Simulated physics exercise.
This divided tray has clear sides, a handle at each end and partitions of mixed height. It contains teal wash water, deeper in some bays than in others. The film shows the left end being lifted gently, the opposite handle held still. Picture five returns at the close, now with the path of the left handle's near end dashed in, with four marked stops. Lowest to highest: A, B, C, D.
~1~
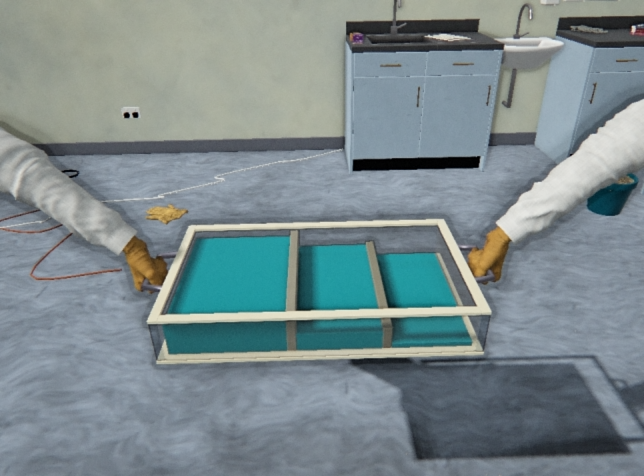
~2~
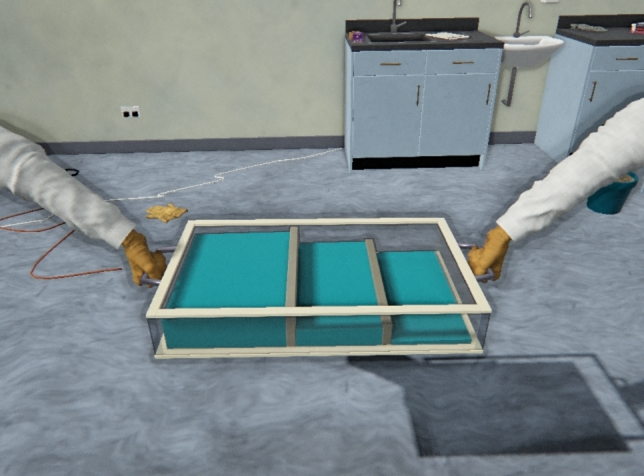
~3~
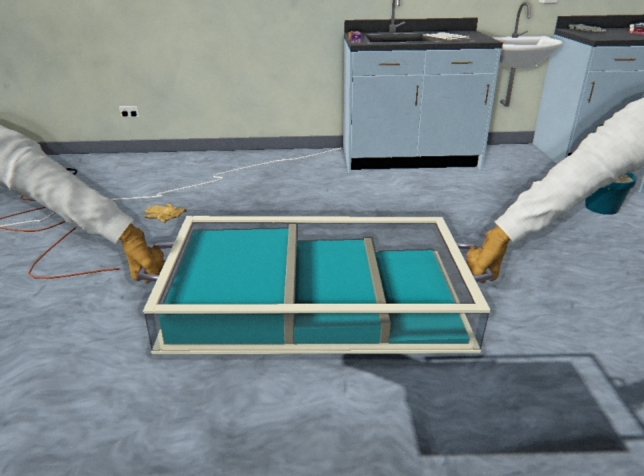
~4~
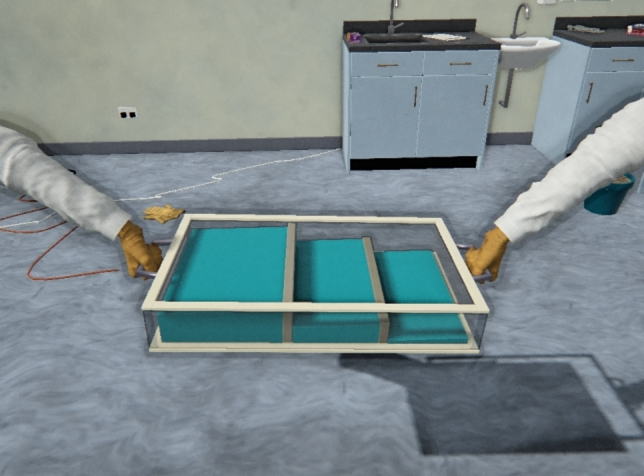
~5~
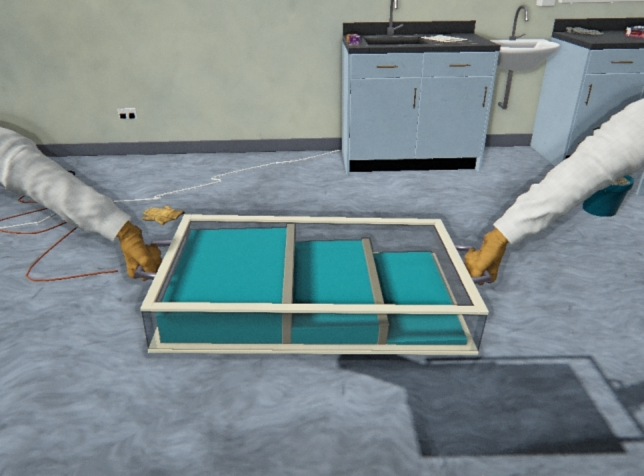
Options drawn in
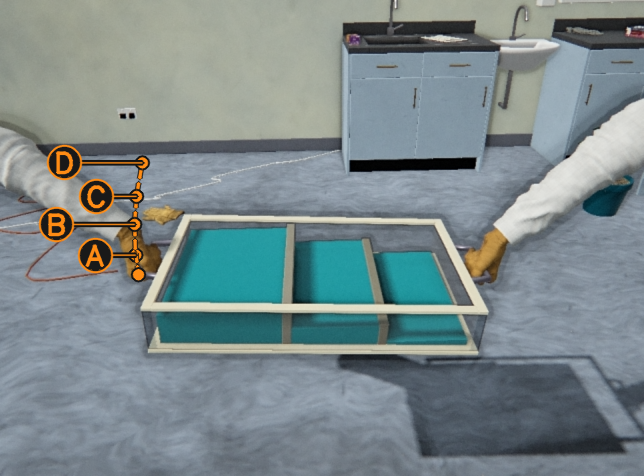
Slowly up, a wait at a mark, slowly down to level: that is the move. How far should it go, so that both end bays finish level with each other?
I would pick stop C.
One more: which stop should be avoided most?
A it is.
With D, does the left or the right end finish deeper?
The right end bay.
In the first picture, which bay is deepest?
That is the left bay.
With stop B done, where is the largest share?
That is the left bay.
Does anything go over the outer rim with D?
Yes.
On the marked copy, A at (135, 255); B at (134, 224); C at (136, 196); D at (142, 162).
Choosing A, the left end bay stands much deeper than the other; nothing spills.
Choosing B, the left end bay stands much deeper than the other; nothing spills.
Choosing C, the two end bays stand about equally deep; nothing spills.
Choosing D, the right end bay stands a little deeper than the other; about 9 % goes over the rim.
